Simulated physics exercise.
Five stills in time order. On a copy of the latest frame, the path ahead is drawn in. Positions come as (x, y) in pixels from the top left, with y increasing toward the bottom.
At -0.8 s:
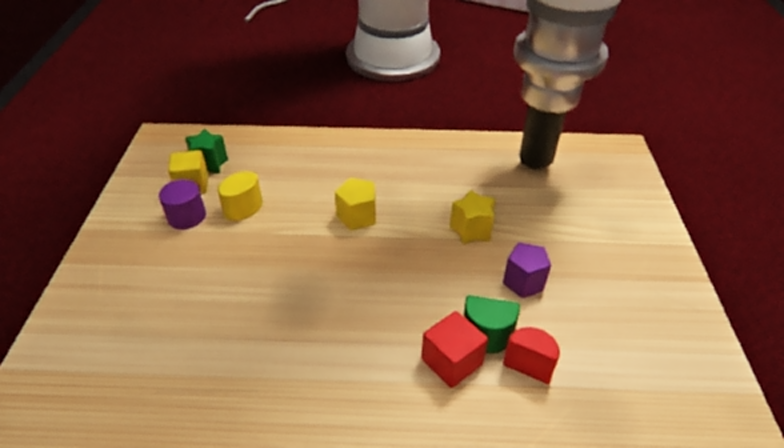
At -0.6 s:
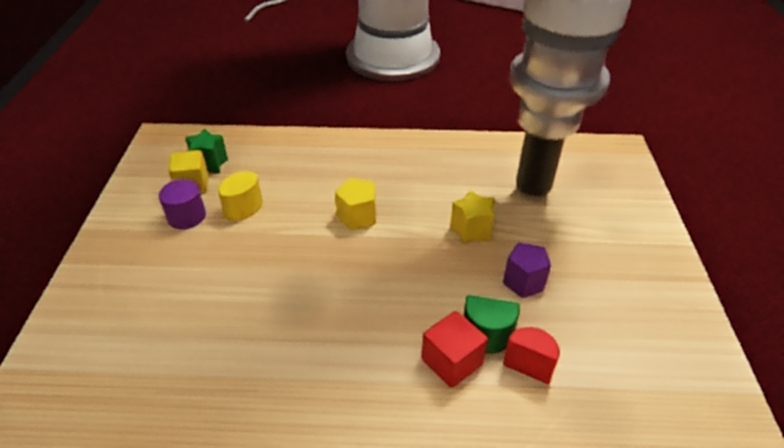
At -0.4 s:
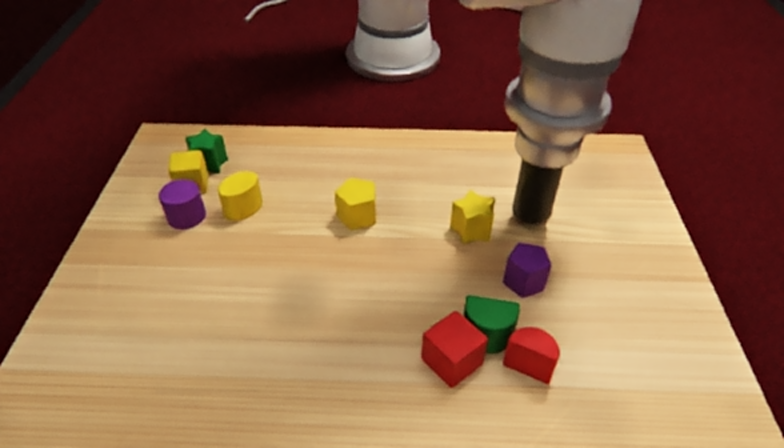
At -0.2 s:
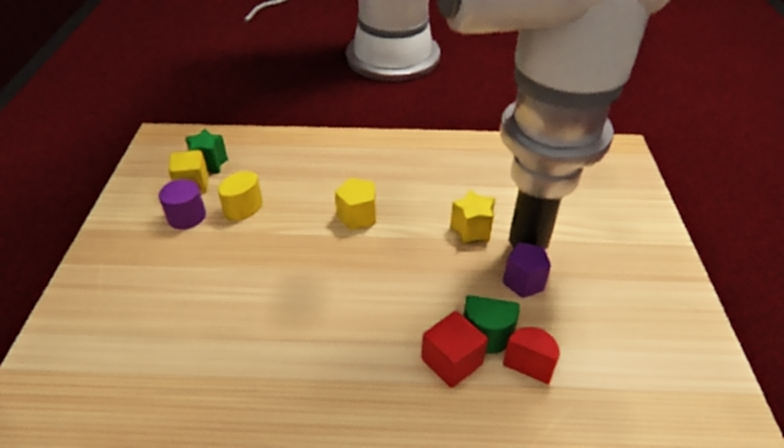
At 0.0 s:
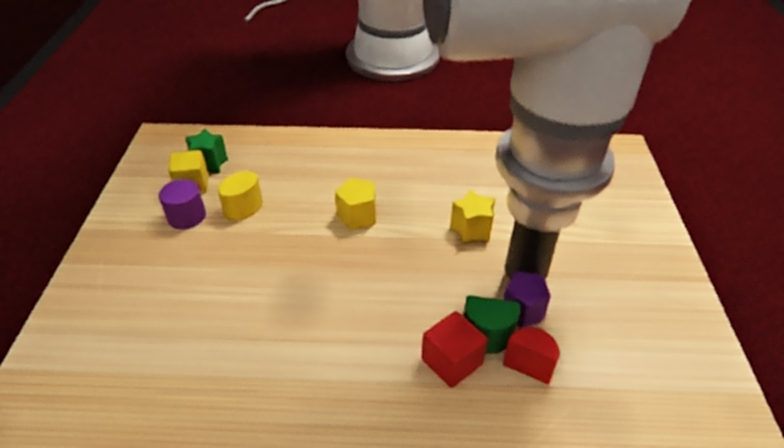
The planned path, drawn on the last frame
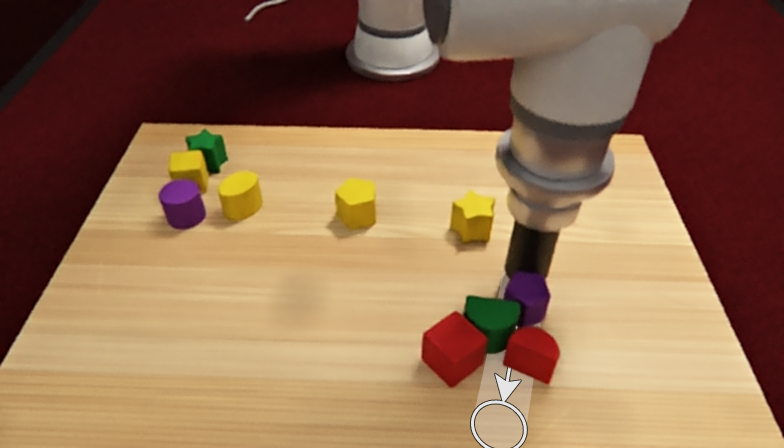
Robot arm with a black post moving down a wooden board and pushing a purple pentagon block toward green and red blocks.
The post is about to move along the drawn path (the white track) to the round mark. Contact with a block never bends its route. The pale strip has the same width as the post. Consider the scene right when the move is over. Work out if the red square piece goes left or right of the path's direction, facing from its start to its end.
It moves over to the right.
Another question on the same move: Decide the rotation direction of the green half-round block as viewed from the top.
My prediction: CW.
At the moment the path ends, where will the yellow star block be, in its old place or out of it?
It is not moved.
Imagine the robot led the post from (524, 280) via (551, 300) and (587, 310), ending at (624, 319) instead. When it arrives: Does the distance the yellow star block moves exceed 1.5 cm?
Short answer: No.
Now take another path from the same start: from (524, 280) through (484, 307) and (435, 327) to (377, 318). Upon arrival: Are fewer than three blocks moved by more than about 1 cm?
No, I don't think so.
Drawn move, straight from (524, 280) to (499, 426).
What follows on the original path. One third of the way, post at (519, 315); red square piece at (446, 338); green half-round block at (495, 330), turned 65° clockwise; purple pentagon at (540, 335), turned 35° anticlockwise; red half-round block at (545, 370).
Two thirds of the way, post at (511, 363); red square piece at (431, 351), turned 55° clockwise; green half-round block at (479, 368), turned 65° clockwise; purple pentagon at (547, 385), turned 50° anticlockwise; red half-round block at (564, 425).
At the end, post at (501, 418); red square piece at (427, 352), turned 70° clockwise; yellow star block still; green half-round block at (457, 398), turned 90° clockwise; purple pentagon at (558, 416), turned 80° anticlockwise; red half-round block at (589, 457).
